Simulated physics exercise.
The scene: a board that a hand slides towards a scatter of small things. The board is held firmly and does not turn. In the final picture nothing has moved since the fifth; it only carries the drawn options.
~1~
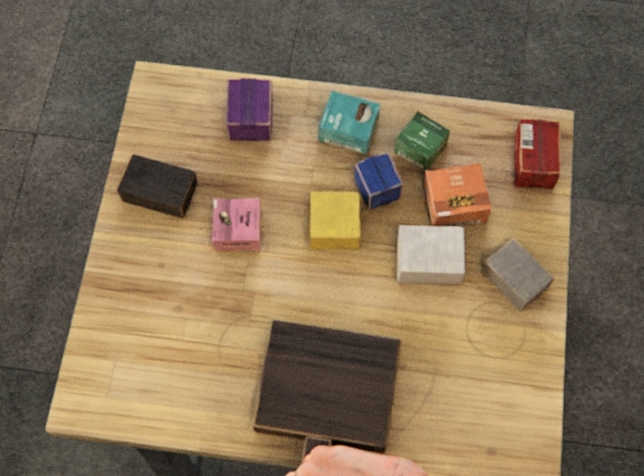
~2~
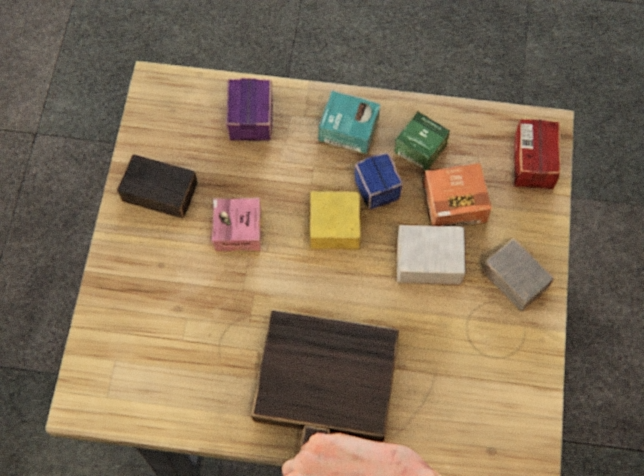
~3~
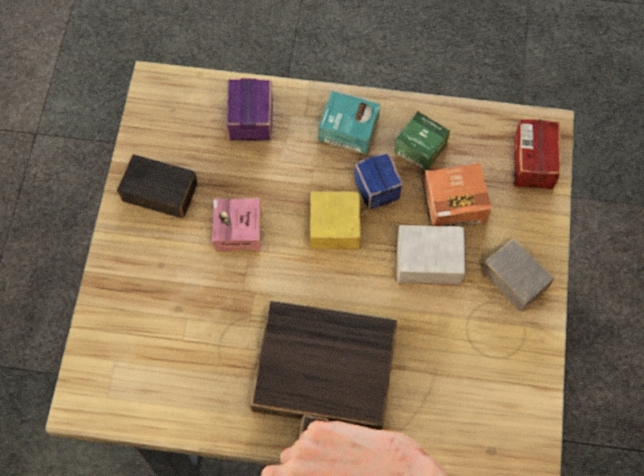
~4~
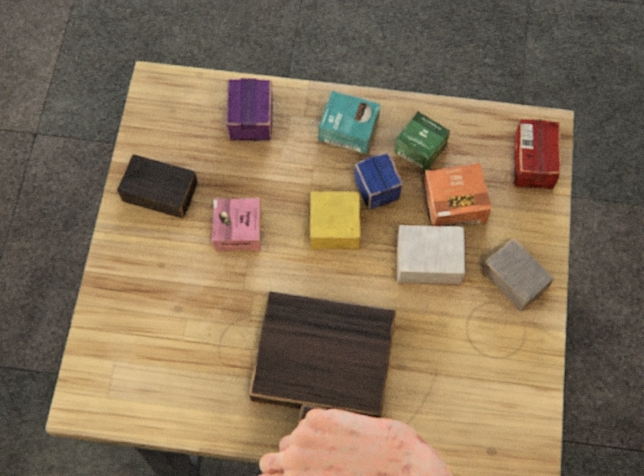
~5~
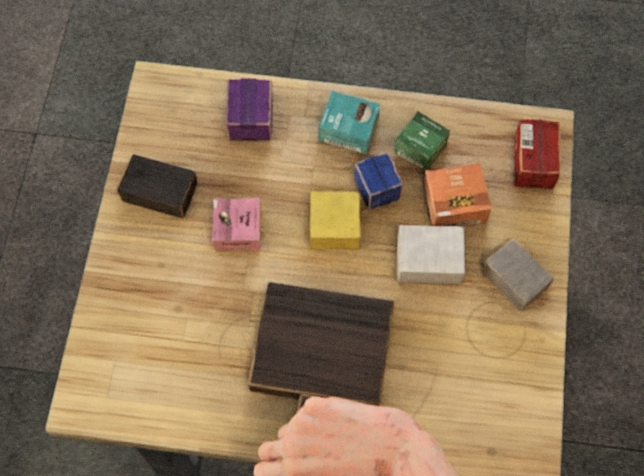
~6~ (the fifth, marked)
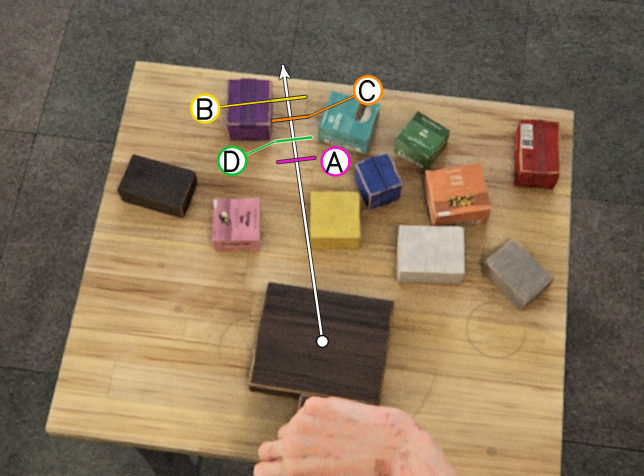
The clip shows small coloured boxes and blocks scattered across a wooden table, while a hand at the near edge slides a dark rectangular board slowly a short way forward, towards the scattered items, which stay still.
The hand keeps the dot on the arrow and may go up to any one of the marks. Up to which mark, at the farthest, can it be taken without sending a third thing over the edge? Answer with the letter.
Stop at D.
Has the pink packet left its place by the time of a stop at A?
Yes.
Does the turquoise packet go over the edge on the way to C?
Yes.
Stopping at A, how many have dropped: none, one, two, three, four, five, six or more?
By then, one.
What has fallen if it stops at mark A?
The turquoise packet.
On the marked copy, A at (297, 160); B at (287, 99); C at (291, 119); D at (293, 139); the arrow from (322, 341) to (283, 65); the white dot at (322, 341).
Following D. Soon after the start, board (311, 268); blue box (381, 178); pink packet (233, 223).
Later, board (301, 196); turquoise packet (344, 91); green box (428, 137).
In the end, board (293, 146); turquoise packet over the edge; purple box (250, 70); one fallen.
As for the rest, A is within the limit but short; B drops three; C drops three.
